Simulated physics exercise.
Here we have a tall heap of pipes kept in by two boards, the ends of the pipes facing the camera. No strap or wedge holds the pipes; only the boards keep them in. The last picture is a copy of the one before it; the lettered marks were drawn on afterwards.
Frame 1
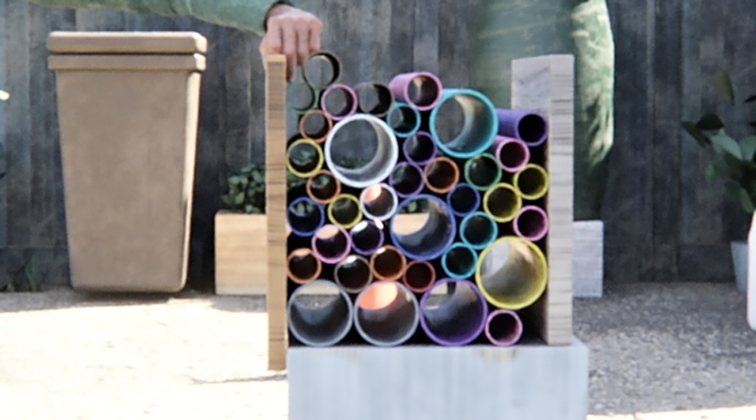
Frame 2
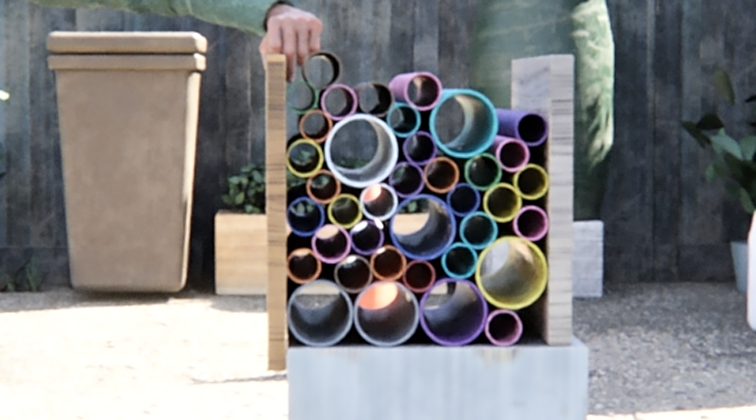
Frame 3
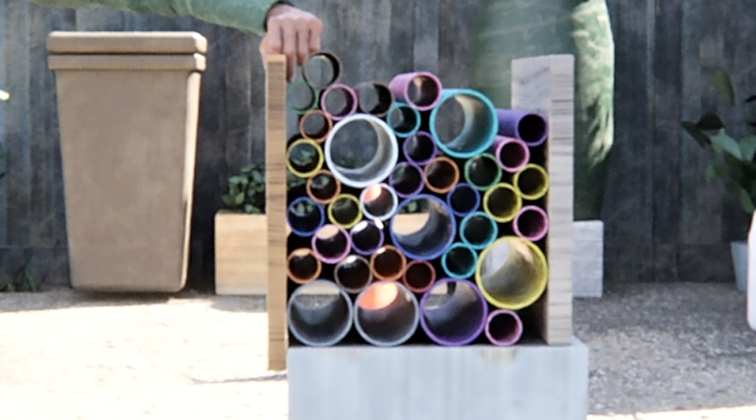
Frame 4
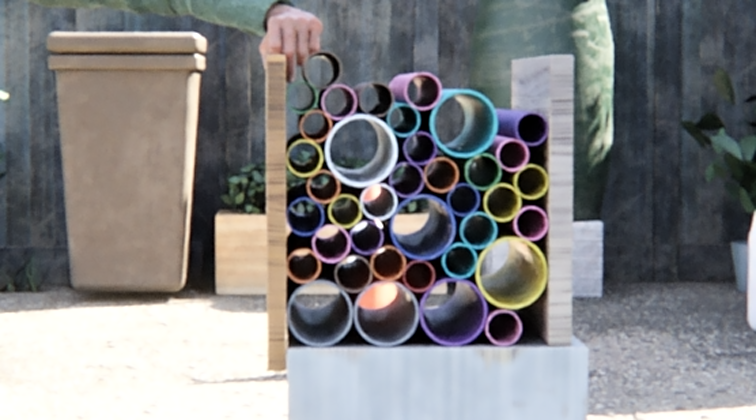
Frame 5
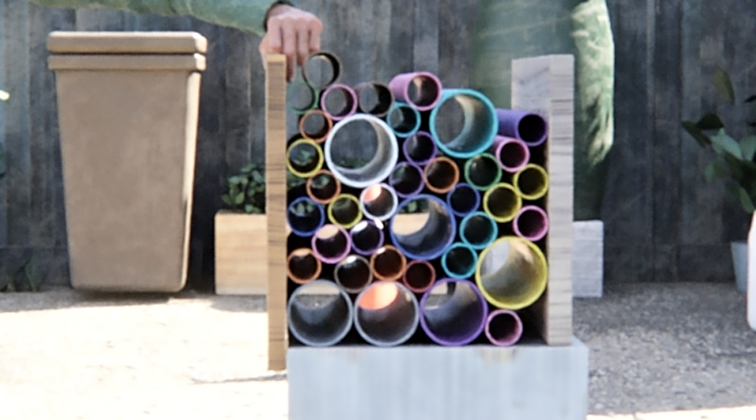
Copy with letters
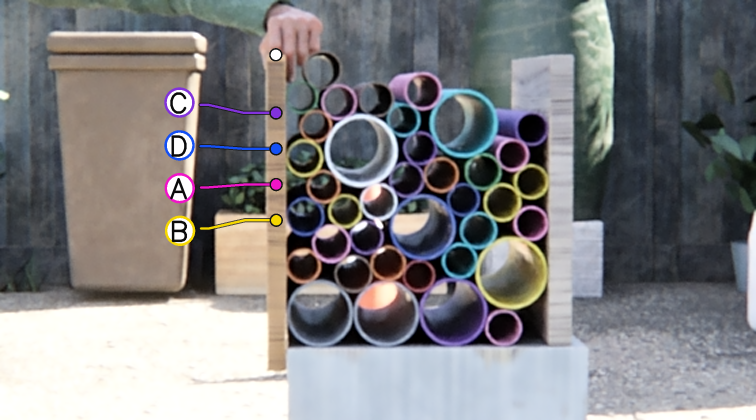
A tall heap of colorful pipes sat with open ends facing forward between two upright boards, while a hand rested on top of the left board and nothing in the stack visibly moved.
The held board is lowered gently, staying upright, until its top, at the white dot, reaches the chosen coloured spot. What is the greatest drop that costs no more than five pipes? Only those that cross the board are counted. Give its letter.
It can be let down to A.
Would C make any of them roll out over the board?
No.
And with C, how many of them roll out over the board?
At C the number is none.
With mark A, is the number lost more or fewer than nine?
At A, fewer than nine.
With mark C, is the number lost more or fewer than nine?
It loses fewer than nine.
On the marked copy, A at (276, 185); B at (276, 220); C at (276, 113); D at (276, 149); the white dot at (276, 54).
Following A. Soon after the start, top of the board (286, 116).
Later, top of the board (286, 184).
In the end, top of the board (286, 184), two out over the board.
As for the rest, B more than five out over the board; C none out over the board; D one out over the board.
